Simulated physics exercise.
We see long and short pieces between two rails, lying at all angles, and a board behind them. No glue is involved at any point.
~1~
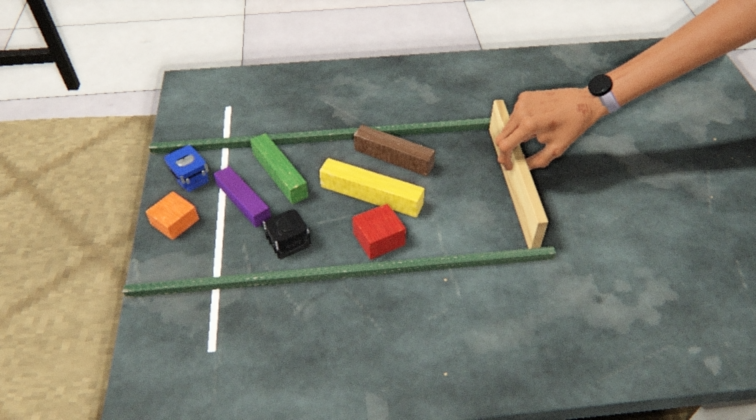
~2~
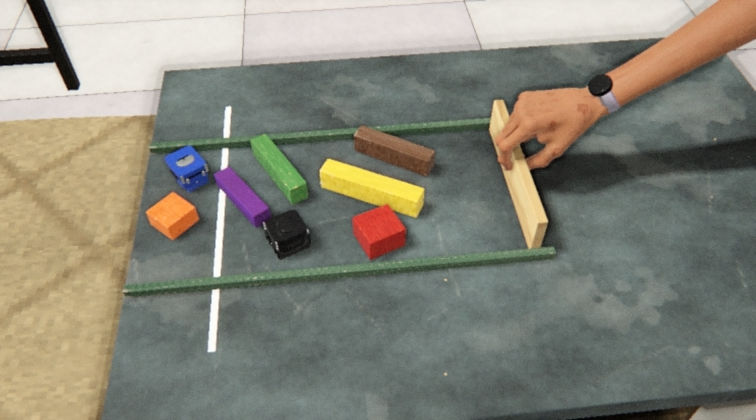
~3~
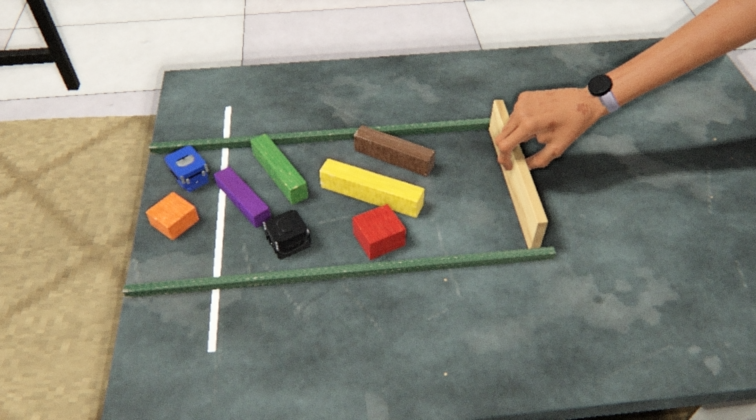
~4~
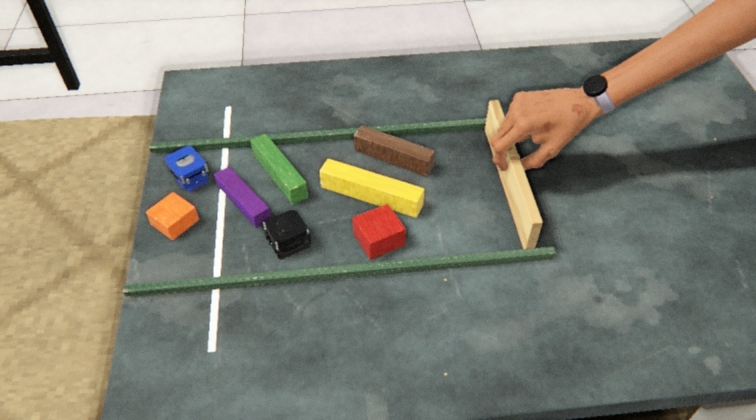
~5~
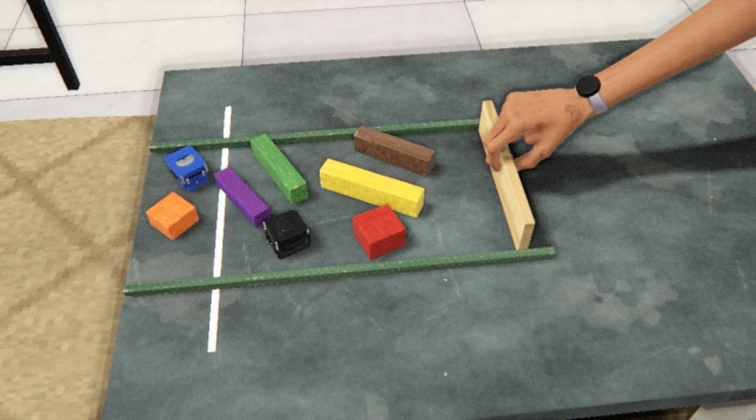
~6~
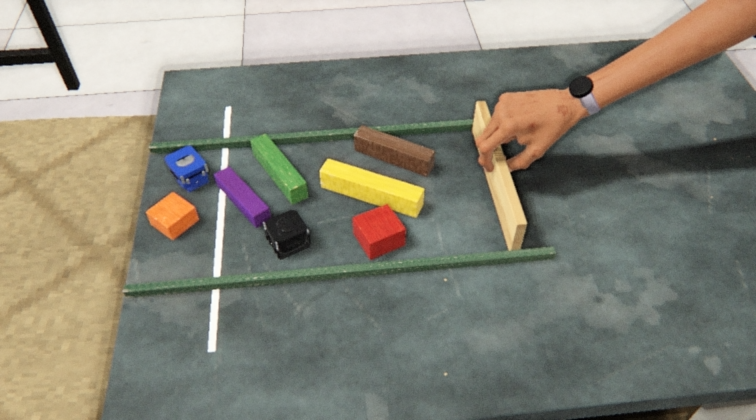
A hand sliding a wooden board slightly left between two green rails, while the scattered coloured blocks and toy-like pieces stay still.
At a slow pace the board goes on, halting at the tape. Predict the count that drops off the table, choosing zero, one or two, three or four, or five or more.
The count of pieces that drop is one or two, then.
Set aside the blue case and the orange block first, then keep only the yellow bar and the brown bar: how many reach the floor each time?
Result: 0, then 0.
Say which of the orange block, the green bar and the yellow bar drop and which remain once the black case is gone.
Note: Orange block is off by the end; green bar is on by the end; yellow bar is on by the end.
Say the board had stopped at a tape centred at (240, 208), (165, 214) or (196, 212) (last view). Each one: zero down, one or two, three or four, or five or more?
Per place, in order: None; at least five; 3 or 4.
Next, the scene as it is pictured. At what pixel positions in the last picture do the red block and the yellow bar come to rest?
Final positions: Near (196, 247); near (193, 191).
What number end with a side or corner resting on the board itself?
It's touching 2 at the end.
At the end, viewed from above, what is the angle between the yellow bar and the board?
It sits some 0° out of line.
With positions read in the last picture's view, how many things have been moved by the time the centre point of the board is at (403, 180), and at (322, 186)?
It comes to 2 for the first spot, 5 for the other.
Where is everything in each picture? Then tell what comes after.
The first picture shows orange block (173, 216); blue case (188, 169); purple stick (242, 196); board (516, 171); tape (221, 209).
The second picture shows blue case (188, 169); board (516, 171).
The third picture shows purple stick (242, 196); red block (379, 231).
The fourth picture shows orange block (173, 216); brown bar (394, 151).
The fifth picture shows blue case (188, 169); yellow bar (372, 188).
The sixth picture shows orange block (173, 216); blue case (188, 169); purple stick (242, 196); board (497, 172); tape (221, 209).
A little later, none off yet; orange block at rest near (173, 216); blue case at rest near (188, 169); purple stick at rest near (242, 196).
When it is over, the number that fall off is one or two; down, orange block.
